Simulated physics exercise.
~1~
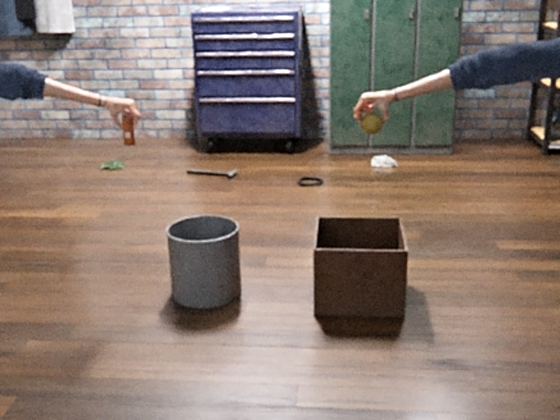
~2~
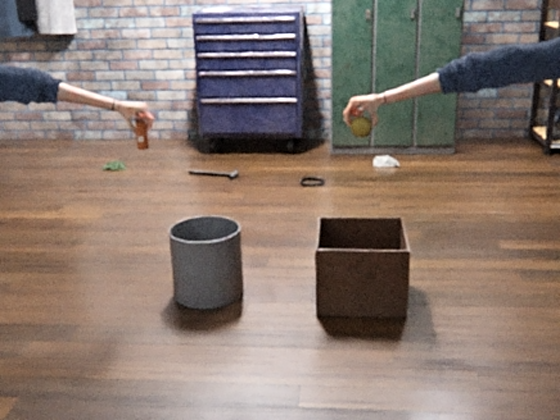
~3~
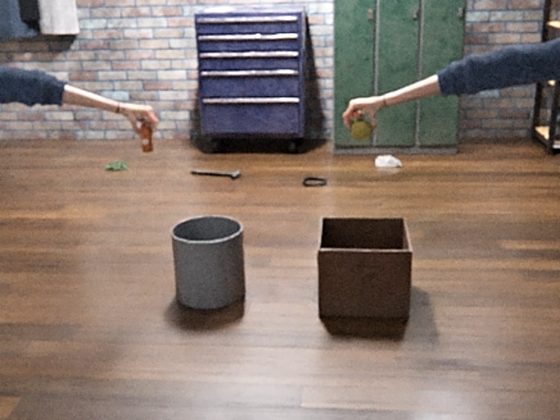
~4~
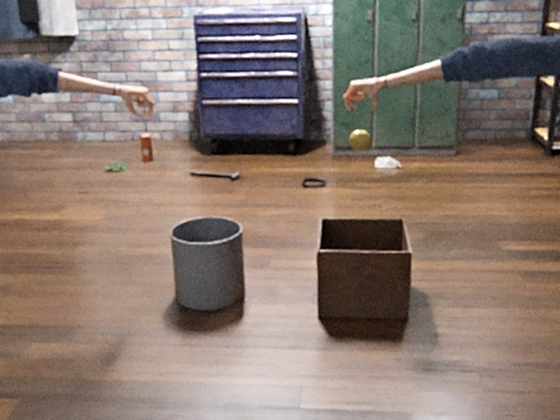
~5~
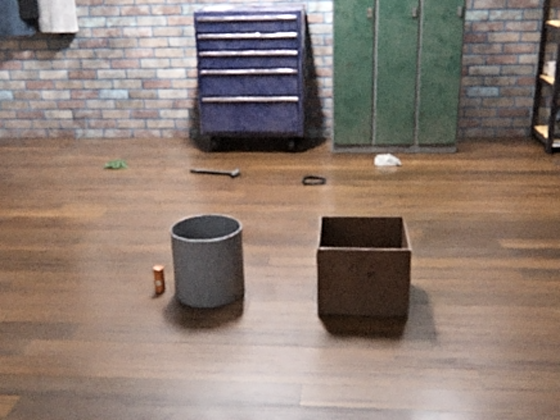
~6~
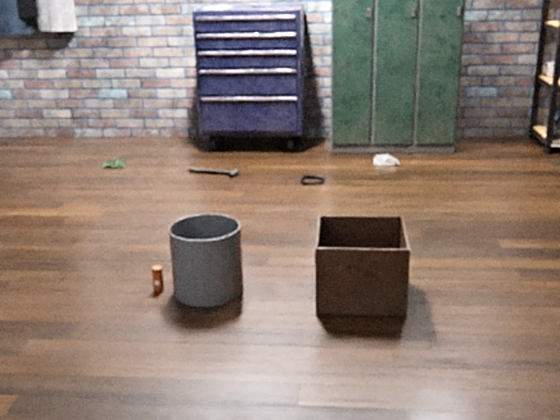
On a workshop's wooden floor, two hands releasing objects above containers, yellow apple landing inside the crate, orange shaker missing the bin.
